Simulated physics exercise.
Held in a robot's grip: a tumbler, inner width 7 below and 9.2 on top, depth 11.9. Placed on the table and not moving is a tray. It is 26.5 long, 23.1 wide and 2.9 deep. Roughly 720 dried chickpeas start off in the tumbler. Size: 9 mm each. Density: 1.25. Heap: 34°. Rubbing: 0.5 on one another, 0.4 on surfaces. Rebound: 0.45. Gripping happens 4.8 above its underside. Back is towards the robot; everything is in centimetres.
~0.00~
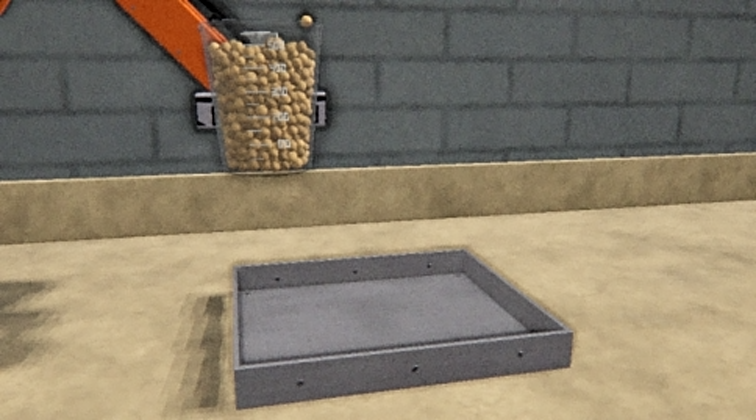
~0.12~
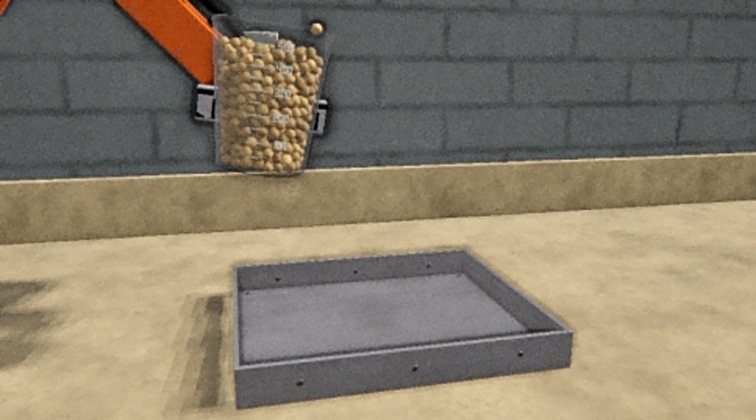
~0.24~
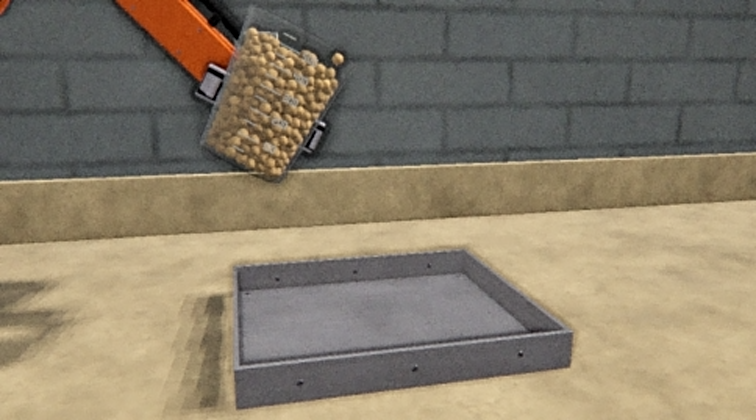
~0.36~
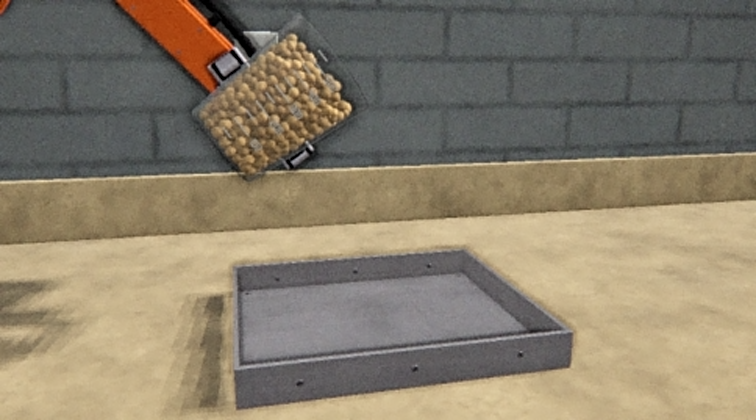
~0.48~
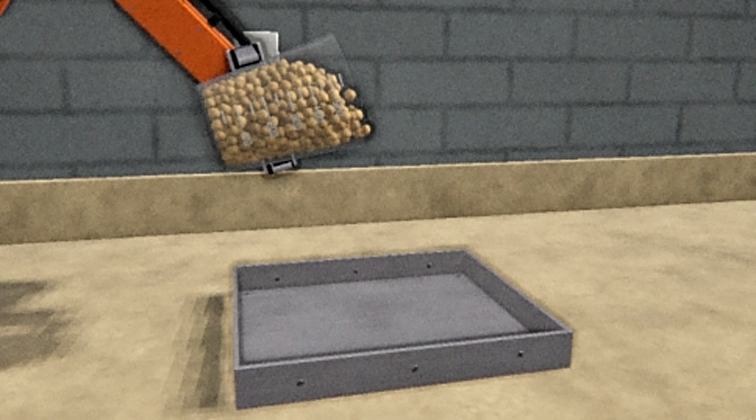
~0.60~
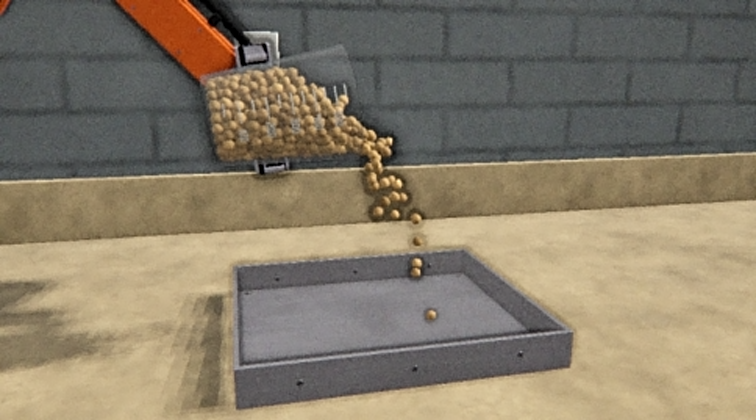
We see an orange robotic arm holding a clear tumbler full of chickpeas above a grey tray; the arm tilts the tumbler to the right until it is nearly horizontal, and chickpeas pour over its rim, a few reaching the tray.
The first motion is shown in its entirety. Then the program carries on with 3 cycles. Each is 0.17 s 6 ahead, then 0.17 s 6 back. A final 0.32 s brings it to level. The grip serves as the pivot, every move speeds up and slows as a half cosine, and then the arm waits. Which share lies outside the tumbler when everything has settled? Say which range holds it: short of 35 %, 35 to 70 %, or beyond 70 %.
The range beyond 70 % holds it.
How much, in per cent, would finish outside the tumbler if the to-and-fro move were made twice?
About 80 per cent, then.
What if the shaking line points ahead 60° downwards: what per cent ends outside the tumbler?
It comes to around 40 percent.
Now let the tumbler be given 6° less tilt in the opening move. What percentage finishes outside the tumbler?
75 %.
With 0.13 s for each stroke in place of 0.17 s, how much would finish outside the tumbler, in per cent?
Roughly 90 percent would.
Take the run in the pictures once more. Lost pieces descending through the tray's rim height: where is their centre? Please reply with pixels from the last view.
Check roughly (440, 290) in the last picture.
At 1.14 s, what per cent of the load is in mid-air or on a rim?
It amounts to roughly 1 in a hundred.
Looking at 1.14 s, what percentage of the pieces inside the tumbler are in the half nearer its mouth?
Mouth half: Close to 55 per cent.
After 1.14 s, tilted 83° forward, highest piece 21 above the table; 373 in the tray, 307 in the tumbler, 36 on the table or floor, 5 in flight or on a rim.
After 1.67 s, tilted 78° forward, highest piece 19 above the table; 550 in the tray, 100 in the tumbler, 43 on the table or floor, 28 in flight or on a rim.
After 2.14 s, level, highest piece 19 above the table; 581 in the tray, 97 in the tumbler, 43 on the table or floor.
After 3.19 s, level, highest piece 19 above the table; 581 in the tray, 97 in the tumbler, 43 on the table or floor.
At rest, 581 in the tray, 97 in the tumbler, 43 on the table or floor. That is 87 % outside the tumbler.
